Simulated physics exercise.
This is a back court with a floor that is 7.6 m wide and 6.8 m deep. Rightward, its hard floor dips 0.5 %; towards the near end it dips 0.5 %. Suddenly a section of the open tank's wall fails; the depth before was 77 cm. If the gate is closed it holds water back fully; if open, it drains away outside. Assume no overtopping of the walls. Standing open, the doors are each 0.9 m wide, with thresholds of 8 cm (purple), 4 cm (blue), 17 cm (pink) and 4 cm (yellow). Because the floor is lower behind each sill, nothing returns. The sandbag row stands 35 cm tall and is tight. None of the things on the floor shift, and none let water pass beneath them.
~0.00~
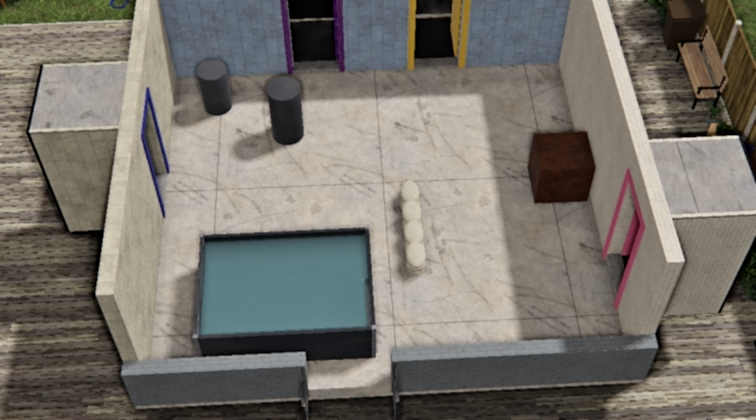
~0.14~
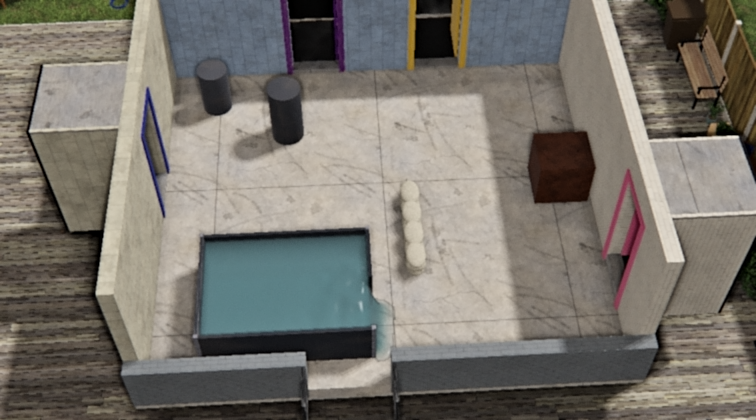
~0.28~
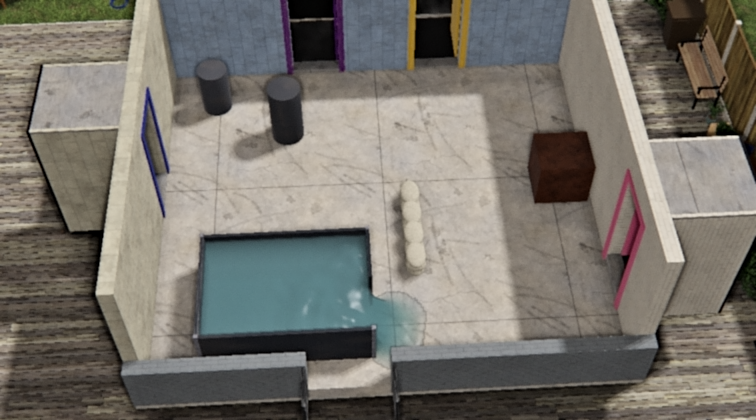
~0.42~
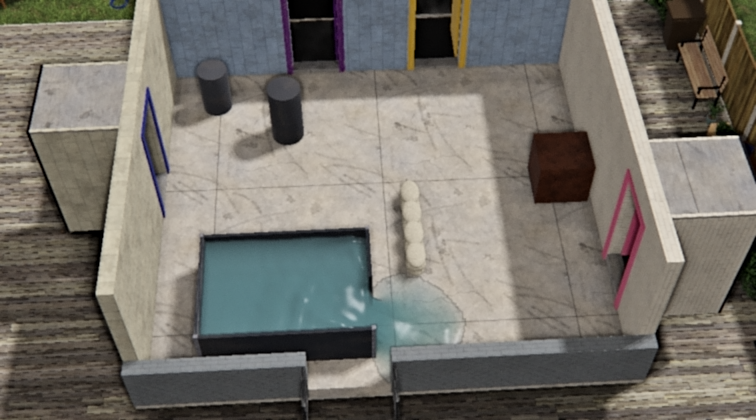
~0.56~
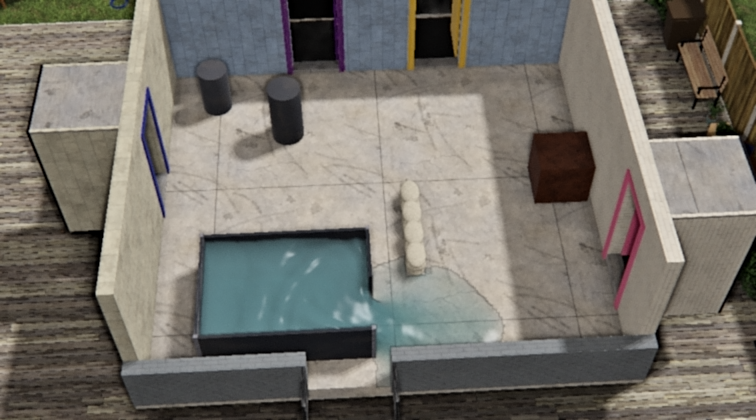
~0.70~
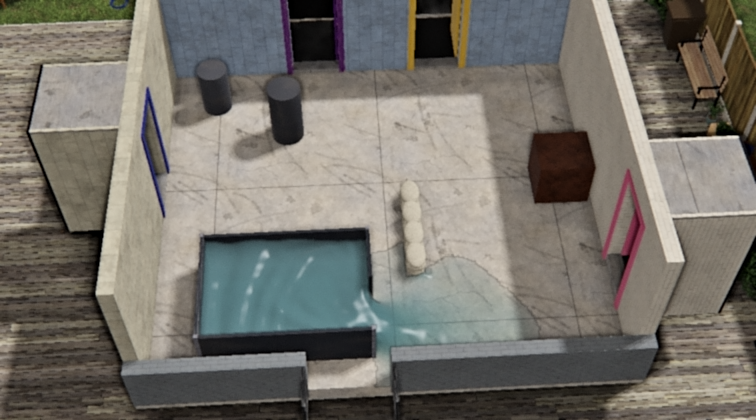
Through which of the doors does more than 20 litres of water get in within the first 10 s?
The purple door does not let in more than 20 litres; the blue door does not let in more than 20 litres; the pink door lets in more than 20 litres; the yellow door lets in more than 20 litres.
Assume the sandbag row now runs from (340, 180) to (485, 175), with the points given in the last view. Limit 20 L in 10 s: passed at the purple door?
Then: Purple below.
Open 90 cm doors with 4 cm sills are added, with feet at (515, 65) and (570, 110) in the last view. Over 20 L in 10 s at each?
Taking them in order, the first gets too little and the second too little.
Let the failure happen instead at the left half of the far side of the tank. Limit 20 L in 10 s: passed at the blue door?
Then: Blue beyond it.
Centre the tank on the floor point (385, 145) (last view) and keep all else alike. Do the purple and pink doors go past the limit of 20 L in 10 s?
Purple door held, pink door held.
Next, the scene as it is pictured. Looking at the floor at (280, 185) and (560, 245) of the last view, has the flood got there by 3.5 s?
Untouched, soaked.
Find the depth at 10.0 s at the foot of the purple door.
7.5 cm or so.
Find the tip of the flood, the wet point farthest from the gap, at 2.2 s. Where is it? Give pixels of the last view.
About pixel (586, 184).
After 1.4 s water covers 20 % of the floor and is deepest (46 cm) near (376, 332); purple door not reached, blue door not reached, pink door 15 cm at the sill, 0 L in, yellow door not reached.
After 2.2 s water covers 25 % of the floor and is deepest (47 cm) near (599, 331); purple door not reached, blue door not reached, pink door 34 cm at the sill, 17 L in, yellow door not reached.
After 3.5 s water covers 30 % of the floor and is deepest (44 cm) near (582, 208); purple door not reached, blue door not reached, pink door 31 cm at the sill, 132 L in, yellow door not reached.
After 6.0 s water covers 55 % of the floor and is deepest (31 cm) near (612, 293); purple door 4 cm at the sill, 0 L in, blue door not reached, pink door 30 cm at the sill, 230 L in, yellow door 1 cm at the sill, 0 L in.
After 10.0 s water covers 80 % of the floor and is deepest (21 cm) near (604, 258); purple door 7 cm at the sill, 0 L in, blue door not reached, pink door 19 cm at the sill, 285 L in, yellow door 9 cm at the sill, 40 L in.
